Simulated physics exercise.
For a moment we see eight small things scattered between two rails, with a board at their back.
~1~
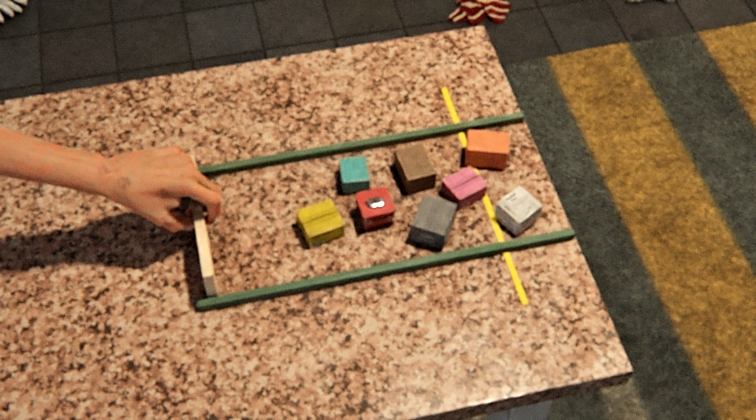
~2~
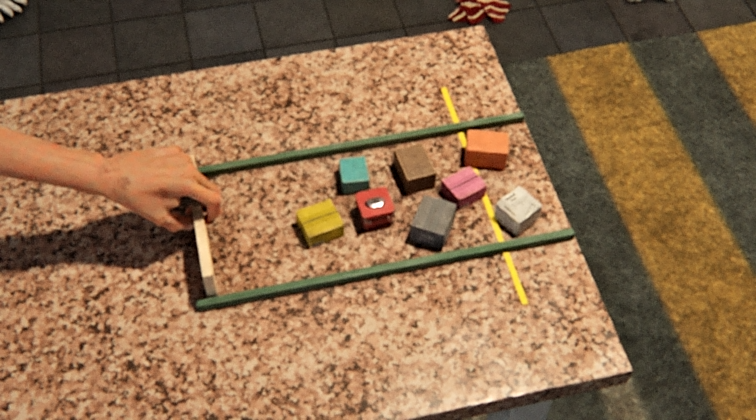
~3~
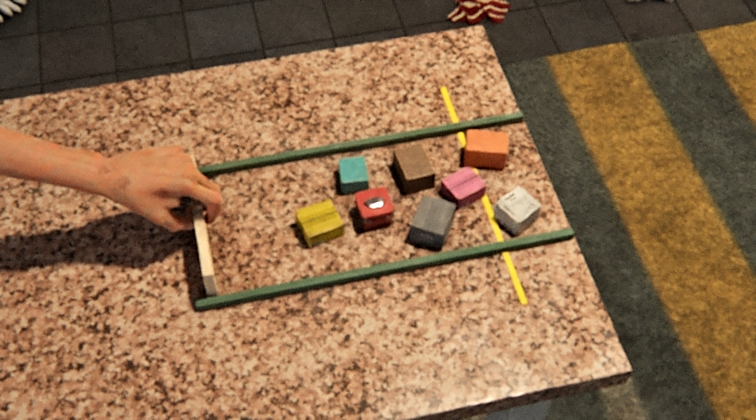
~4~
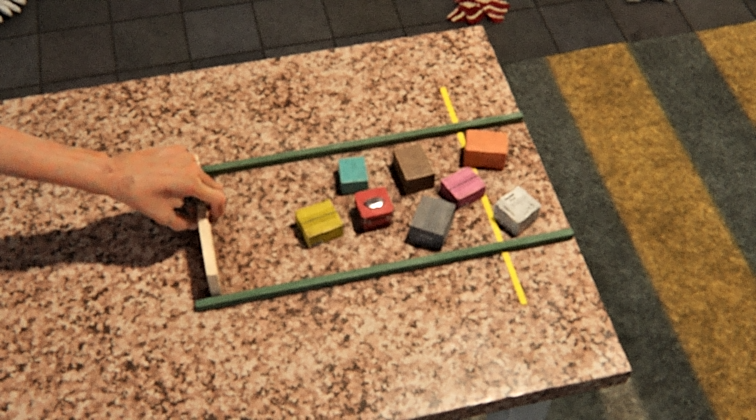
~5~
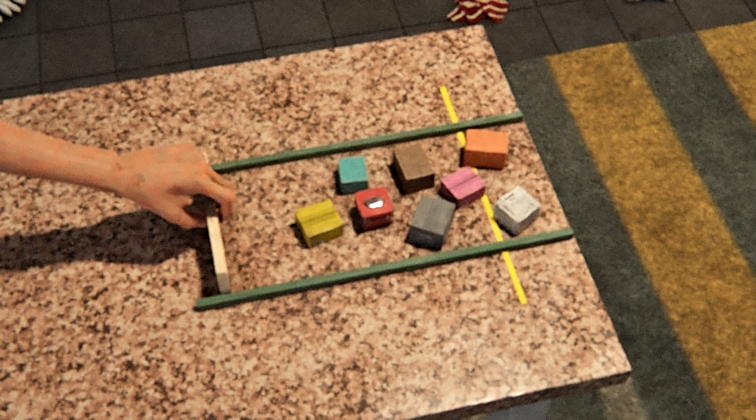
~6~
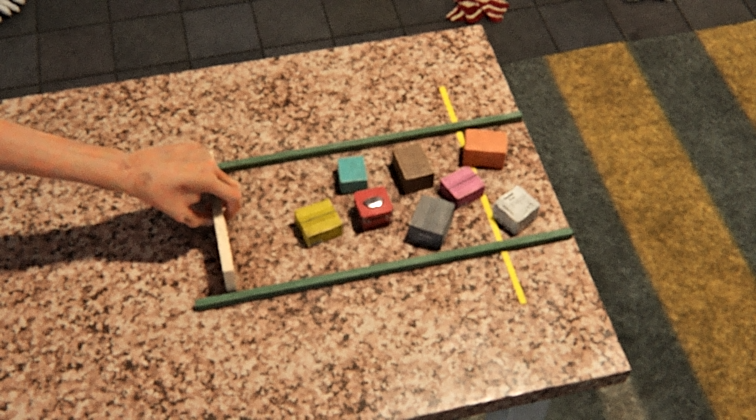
A hand held a pale board upright between two green rails on a speckled tabletop, then slid it slightly right toward eight scattered, colourful blocks, which stayed practically still around a yellow strip.
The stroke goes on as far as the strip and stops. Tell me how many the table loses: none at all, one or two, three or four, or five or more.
Overboard: One to two.
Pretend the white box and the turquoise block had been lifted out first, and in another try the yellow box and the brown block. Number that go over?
1 for the first case, 0 for the second.
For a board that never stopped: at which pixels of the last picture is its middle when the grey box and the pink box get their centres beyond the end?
First one: Around (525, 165). Other one: Around (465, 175).
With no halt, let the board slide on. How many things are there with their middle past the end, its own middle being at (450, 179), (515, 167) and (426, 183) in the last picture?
0, 5 and 0.
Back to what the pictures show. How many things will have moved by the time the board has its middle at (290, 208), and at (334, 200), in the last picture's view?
At the first spot 0, then 2.
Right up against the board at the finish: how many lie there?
Tally at the end: 3.
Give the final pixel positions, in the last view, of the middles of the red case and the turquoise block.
In the last picture the red case sits around (533, 178) and the turquoise block around (482, 152).
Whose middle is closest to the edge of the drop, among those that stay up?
It's the white box that is foremost.
A little later, none off yet; white box at rest near (516, 210); orange block at rest near (485, 149); pink box at rest near (462, 188).
Next, none off yet; white box at rest near (516, 210); orange block shifted a little near (503, 144); pink box shifted well along near (520, 177).
When it is over, the number that fall off is one or two; down, pink box and orange block.
